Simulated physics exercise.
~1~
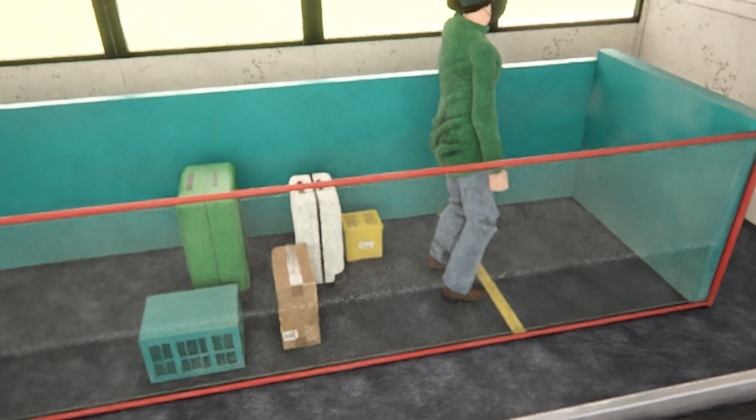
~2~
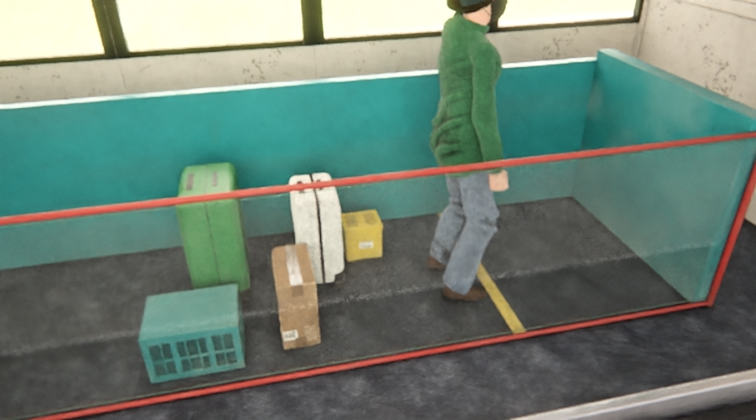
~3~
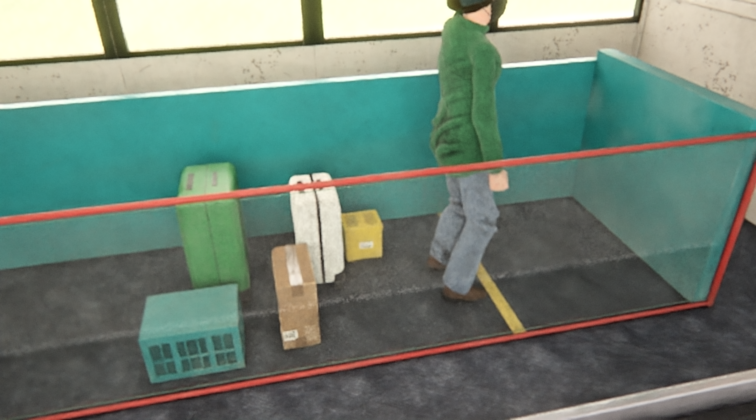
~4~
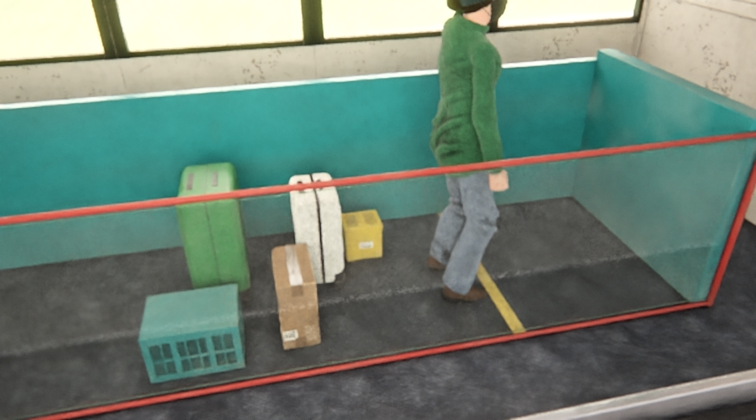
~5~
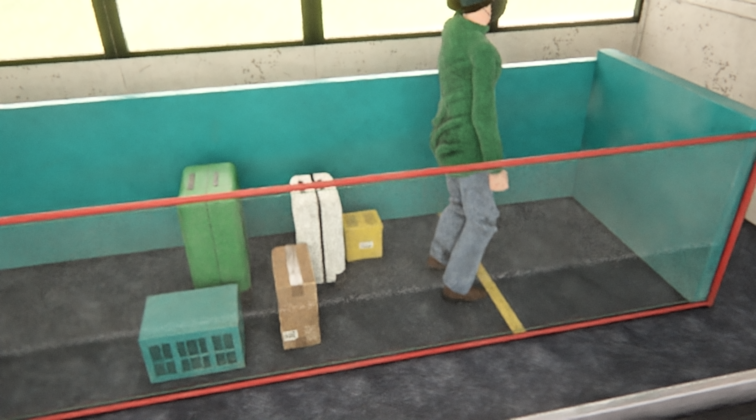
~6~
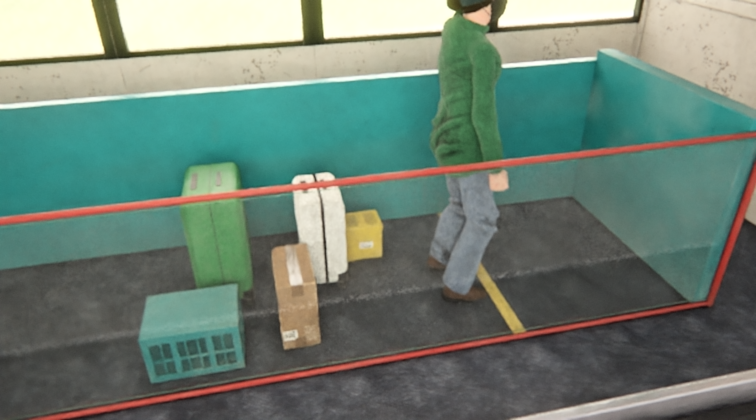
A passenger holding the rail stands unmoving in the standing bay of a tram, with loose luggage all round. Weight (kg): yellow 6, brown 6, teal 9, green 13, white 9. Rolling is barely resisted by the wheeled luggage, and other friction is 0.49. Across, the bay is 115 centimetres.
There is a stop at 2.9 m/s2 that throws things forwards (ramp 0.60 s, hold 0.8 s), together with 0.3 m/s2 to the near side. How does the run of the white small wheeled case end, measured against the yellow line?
The white small wheeled case ends before the yellow line.
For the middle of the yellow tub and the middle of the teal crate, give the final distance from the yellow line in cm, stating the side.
Yellow tub short by 0, teal crate short by 140.
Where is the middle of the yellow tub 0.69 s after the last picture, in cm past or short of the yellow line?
Short by some 50 cm.
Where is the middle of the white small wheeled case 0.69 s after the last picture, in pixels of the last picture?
(403, 237).
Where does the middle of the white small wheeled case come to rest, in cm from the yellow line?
Short side, near 40 cm.
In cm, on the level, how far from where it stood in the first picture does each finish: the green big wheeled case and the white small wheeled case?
Green big wheeled case: 100; white small wheeled case: 60.
Then, 0.29 s after the last picture the white small wheeled case is 74 cm short of the yellow line, tilted 0°, near (338, 233) in the last picture's view.
Then, 0.69 s after the last picture the white small wheeled case is 43 cm short of the yellow line, tilted 0°, near (403, 237) in the last picture's view; the yellow tub 48 cm short of the yellow line, tilted 0°.
Then, 1.19 s after the last picture the white small wheeled case is 41 cm short of the yellow line, tilted 0°, near (418, 260) in the last picture's view; the yellow tub 9 cm short of the yellow line, tilted 0°.
At rest, brown carton stops short of the yellow line; teal crate stops short of the yellow line; green big wheeled case stops short of the yellow line; white small wheeled case stops short of the yellow line.
